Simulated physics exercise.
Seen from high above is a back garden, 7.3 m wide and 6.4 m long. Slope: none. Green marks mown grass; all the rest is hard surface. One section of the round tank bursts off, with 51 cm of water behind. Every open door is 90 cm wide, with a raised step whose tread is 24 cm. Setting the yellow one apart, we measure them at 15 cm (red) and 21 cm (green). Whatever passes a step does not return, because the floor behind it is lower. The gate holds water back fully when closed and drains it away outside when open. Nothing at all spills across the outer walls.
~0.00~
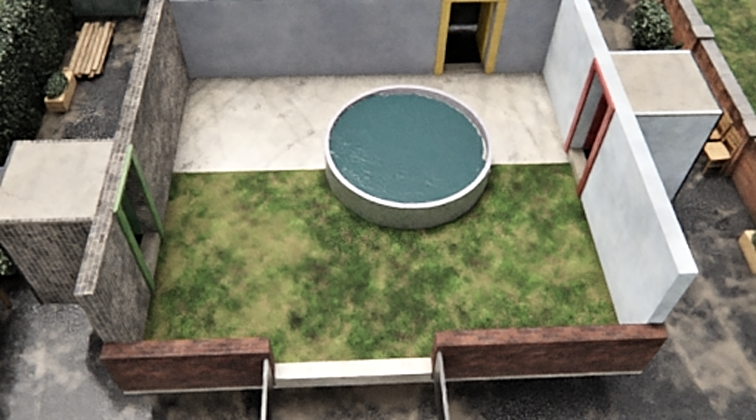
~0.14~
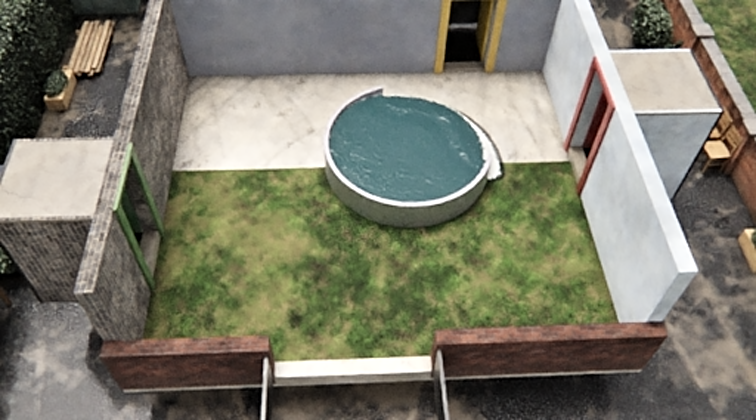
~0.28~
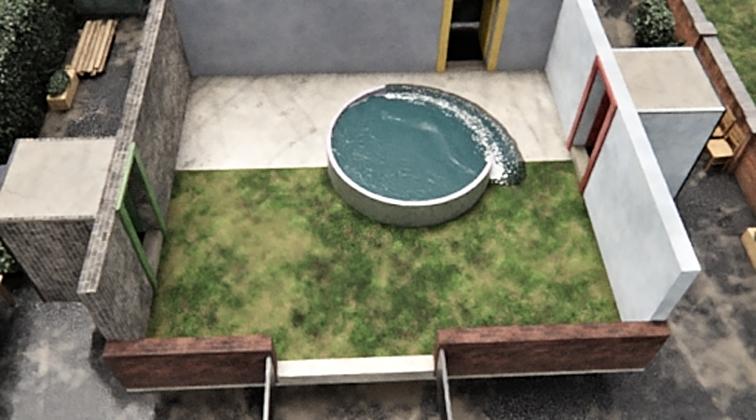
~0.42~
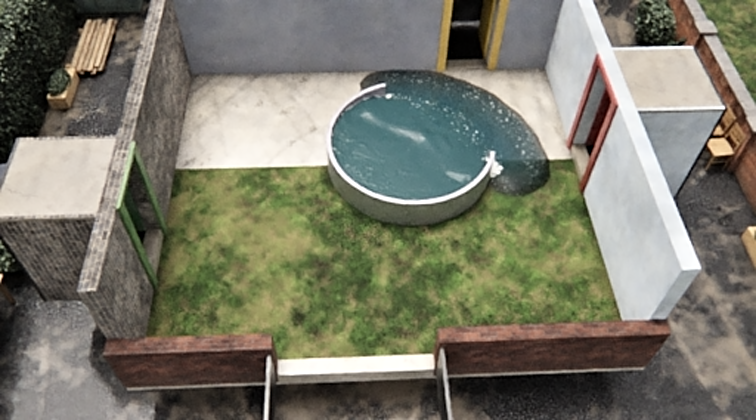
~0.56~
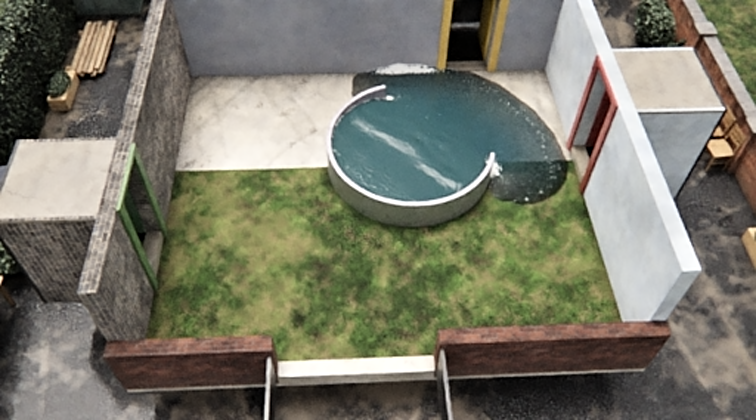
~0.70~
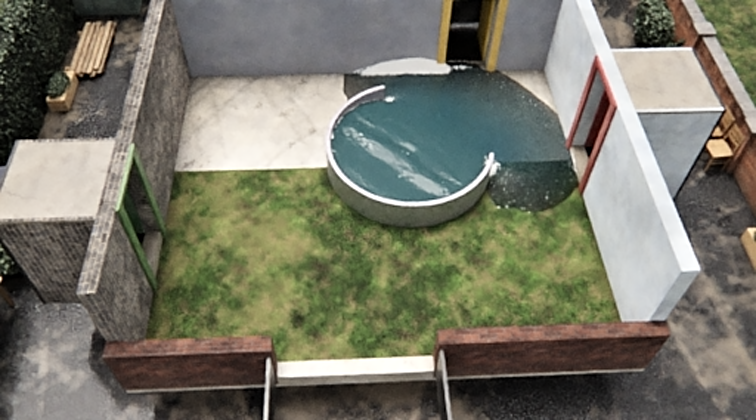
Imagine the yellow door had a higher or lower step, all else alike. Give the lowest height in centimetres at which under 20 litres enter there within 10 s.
28 cm.
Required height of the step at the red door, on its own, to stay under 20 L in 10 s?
For red: Close to 16 cm.
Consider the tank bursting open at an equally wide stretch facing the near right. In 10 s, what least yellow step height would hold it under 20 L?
With that break, close to 7.0 cm.
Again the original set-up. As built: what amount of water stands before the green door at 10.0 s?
The depth there is around 4.0 cm.
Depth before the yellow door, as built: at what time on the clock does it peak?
Around 3.0 seconds.
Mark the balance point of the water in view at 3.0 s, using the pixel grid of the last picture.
Centre of mass: About (458, 130) px.
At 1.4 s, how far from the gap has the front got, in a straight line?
About 3.4 m.
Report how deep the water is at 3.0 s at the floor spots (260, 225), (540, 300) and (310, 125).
Depths of roughly 0 cm, 0 cm and 2 cm, in that order.
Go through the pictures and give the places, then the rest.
The round tank at (408, 145) is whole and still, 51 cm deep; the yellow door at (470, 33) is dry, in the first picture.
The front is at (501, 174), 0.3 m from the gap on the far side; 0.7 m2 of floor is wet, 51 cm left at the back, in the second picture.
Water pours out on the far side and has run 0.6 m, to (521, 163); about 9 cm deep outside, 51 cm at the back, in the third picture.
Water pours out on the far side and has run 1.1 m, to (384, 72); about 7 cm deep outside, 51 cm at the back, in the fourth picture.
The gap is on the far side, the front 1.4 m out at (563, 164); the back of the round tank holds 51 cm, in the fifth picture.
Water pours out on the far side and has run 1.7 m, to (560, 123); about 6 cm deep outside, 51 cm at the back; water is at the yellow door at (471, 31), in the sixth picture.
After 1.4 s water covers 25 % of the floor, deepest (40 cm) near (541, 72); 21 cm at the yellow door, 41 litres in over its 6 cm step.
After 3.0 s water covers 40 % of the floor, deepest (34 cm) near (515, 73); 31 cm at the yellow door, 236 litres in over its 6 cm step.
After 10.0 s water covers 95 % of the floor, deepest (10 cm) near (482, 79); 10 cm at the yellow door, 478 litres in over its 6 cm step.
At the yellow door as built, the water arrived by 0.7 s and peaked near 31 cm at 3.0 s.
With a step of 25 cm, 40 litres would have come in within the 10 s; with 34 cm, 5 litres. So under 20 litres takes about 28 cm.
